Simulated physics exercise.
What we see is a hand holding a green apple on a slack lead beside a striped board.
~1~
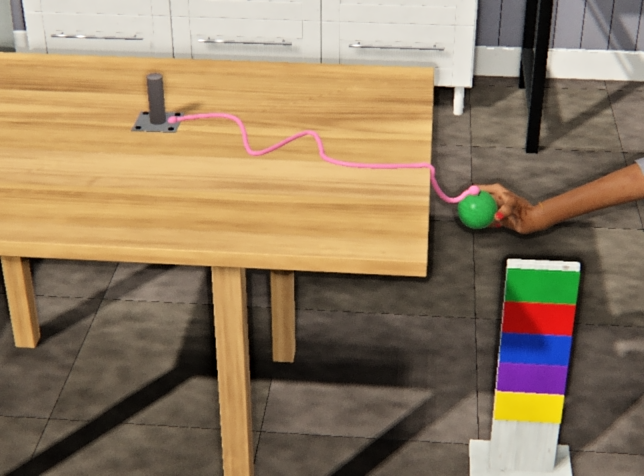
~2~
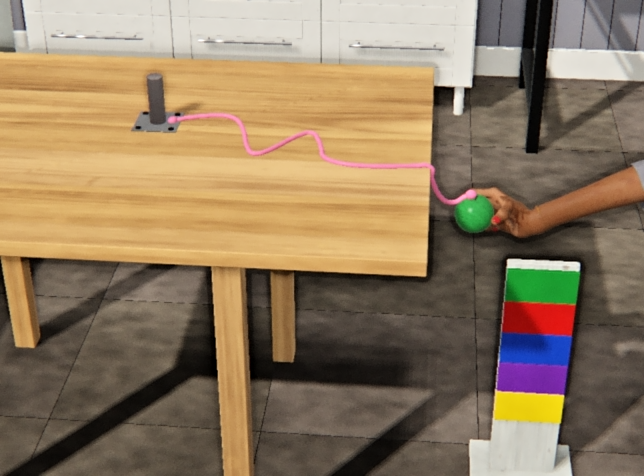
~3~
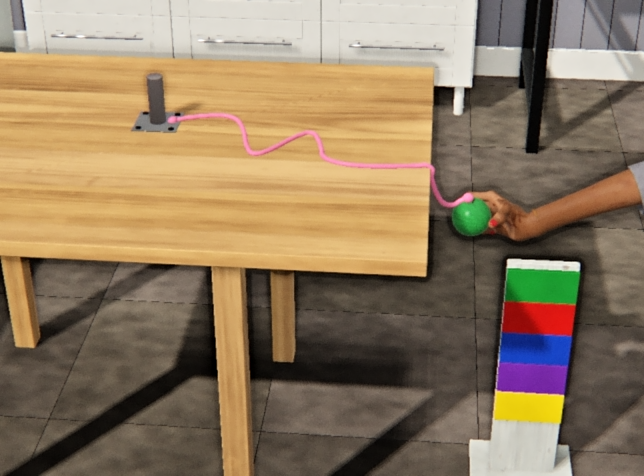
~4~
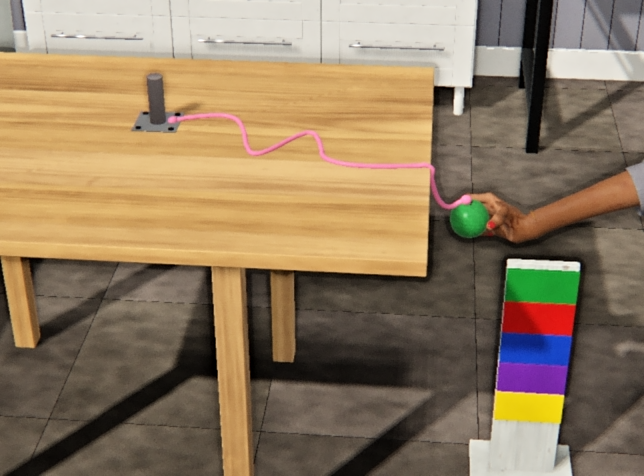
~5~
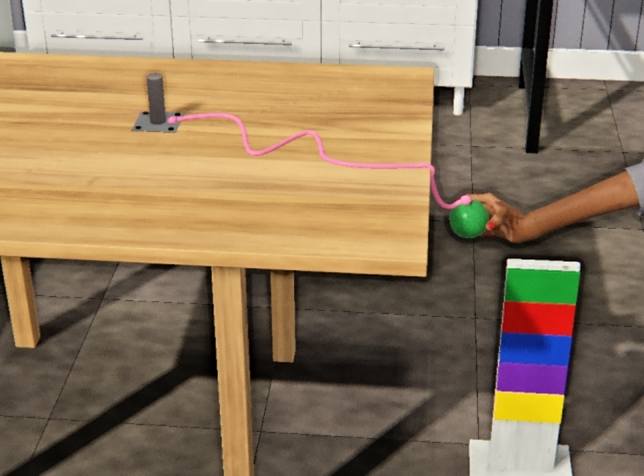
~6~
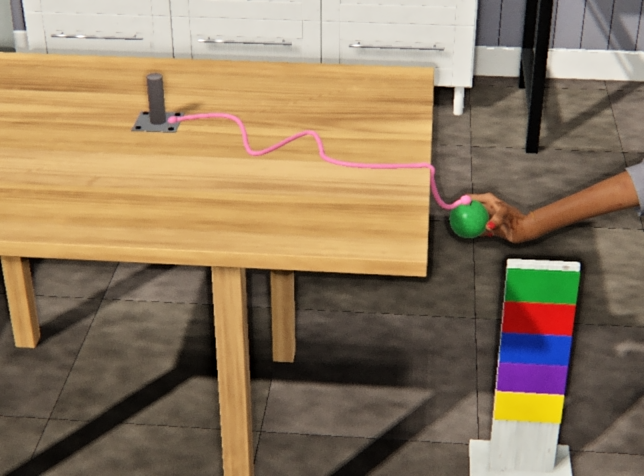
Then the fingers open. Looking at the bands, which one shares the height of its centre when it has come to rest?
The blue one shares that height.
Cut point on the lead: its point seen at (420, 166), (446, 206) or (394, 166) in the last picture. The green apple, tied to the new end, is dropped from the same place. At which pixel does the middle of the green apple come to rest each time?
Going through them in turn gives (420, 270), (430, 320) and finally (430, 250).
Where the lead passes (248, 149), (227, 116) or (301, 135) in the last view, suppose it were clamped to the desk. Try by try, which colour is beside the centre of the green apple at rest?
One try after another: Red, then blue, then green.
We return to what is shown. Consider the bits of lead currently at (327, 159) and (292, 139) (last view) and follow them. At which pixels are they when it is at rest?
They go to (431, 175) and to (363, 148).
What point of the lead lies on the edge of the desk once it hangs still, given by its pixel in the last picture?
The point at (322, 154).
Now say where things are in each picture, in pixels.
The first picture shows green apple (478, 209); green (542, 288); red (539, 320); blue (535, 350); purple (532, 380); yellow (529, 408).
The second picture shows green apple (475, 213); lead through (211, 116) (246, 143) (292, 139) (328, 159) (412, 166).
The third picture shows green apple (472, 216).
The fourth picture shows green apple (469, 219); lead through (211, 116) (246, 143) (292, 139) (328, 159) (412, 166).
The fifth picture shows green apple (469, 219).
The sixth picture shows green apple (469, 219); lead through (211, 116) (246, 143) (292, 139) (328, 159) (412, 166).
Soon after, apple near (432, 327); level with blue.
After that, apple near (422, 333); level with blue.
In the end, apple near (424, 338); level with blue. Its centre hangs level with the blue band.
